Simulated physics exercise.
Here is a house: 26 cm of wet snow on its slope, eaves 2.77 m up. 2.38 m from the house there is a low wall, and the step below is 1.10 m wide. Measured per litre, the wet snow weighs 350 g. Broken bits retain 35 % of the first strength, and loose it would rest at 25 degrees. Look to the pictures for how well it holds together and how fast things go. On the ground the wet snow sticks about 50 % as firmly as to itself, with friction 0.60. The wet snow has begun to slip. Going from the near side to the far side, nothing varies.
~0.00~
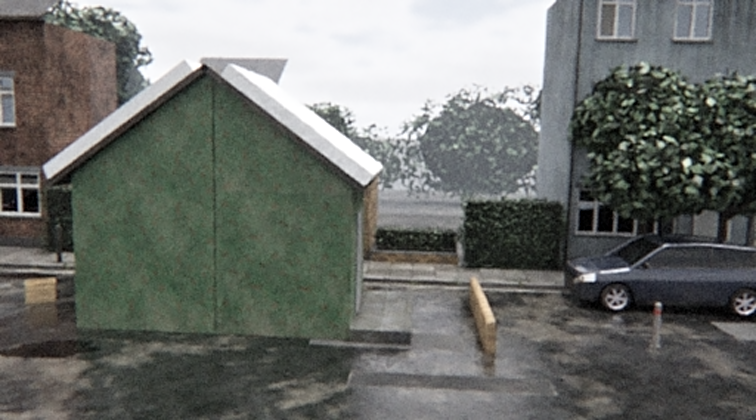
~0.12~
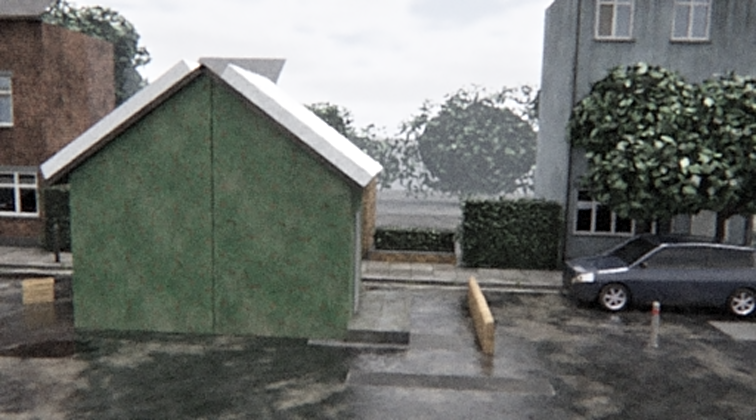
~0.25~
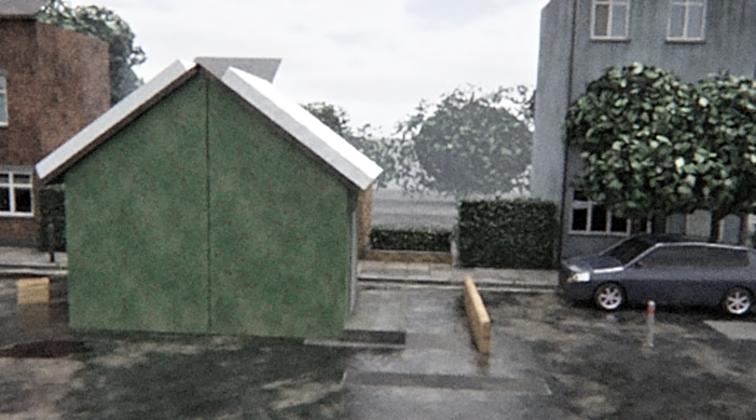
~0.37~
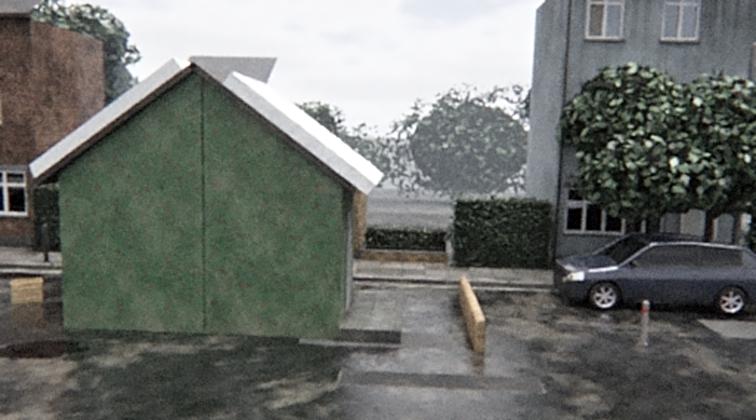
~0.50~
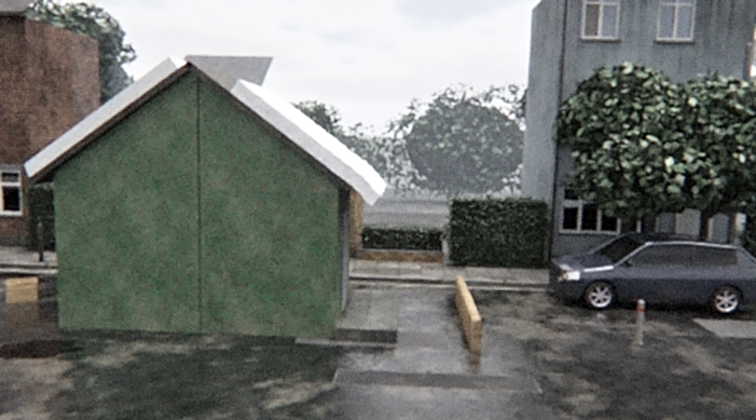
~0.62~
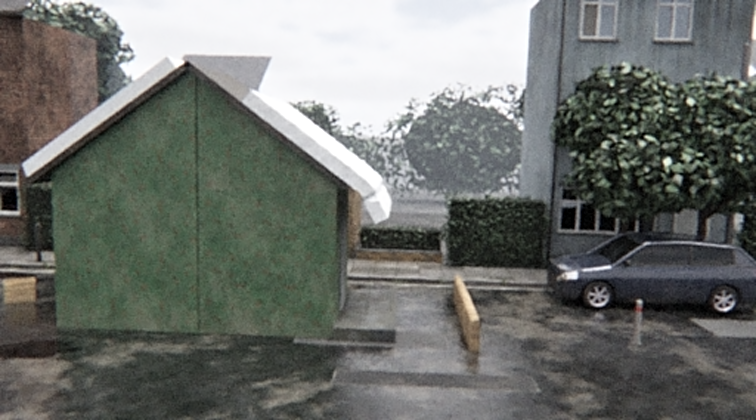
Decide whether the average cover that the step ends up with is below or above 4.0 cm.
It's smaller than that.
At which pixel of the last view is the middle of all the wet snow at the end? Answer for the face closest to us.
Look around (454, 331) on the near face.
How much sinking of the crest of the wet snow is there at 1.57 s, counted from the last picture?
Around 3.4 metres, give or take.
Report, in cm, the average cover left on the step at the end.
Average: Approx. 0 cm.
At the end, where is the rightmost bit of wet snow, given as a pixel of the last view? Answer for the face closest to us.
You'll find it somewhere near (640, 352) on the near face.
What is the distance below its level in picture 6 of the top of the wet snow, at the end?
Looks like something near 3.6 m to me.
After 1.06 s, 45 % of the snow is still up on the roof and 55 % is falling or down.
After 1.57 s, none of the snow is still up on the roof and all is falling or down.
After 2.09 s, none of the snow is still up on the roof and all is falling or down.
After 2.60 s, none of the snow is still up on the roof and all is falling or down.
After 2.70 s, none of the snow is still up on the roof and the snow on the step is 1 mm deep on average.
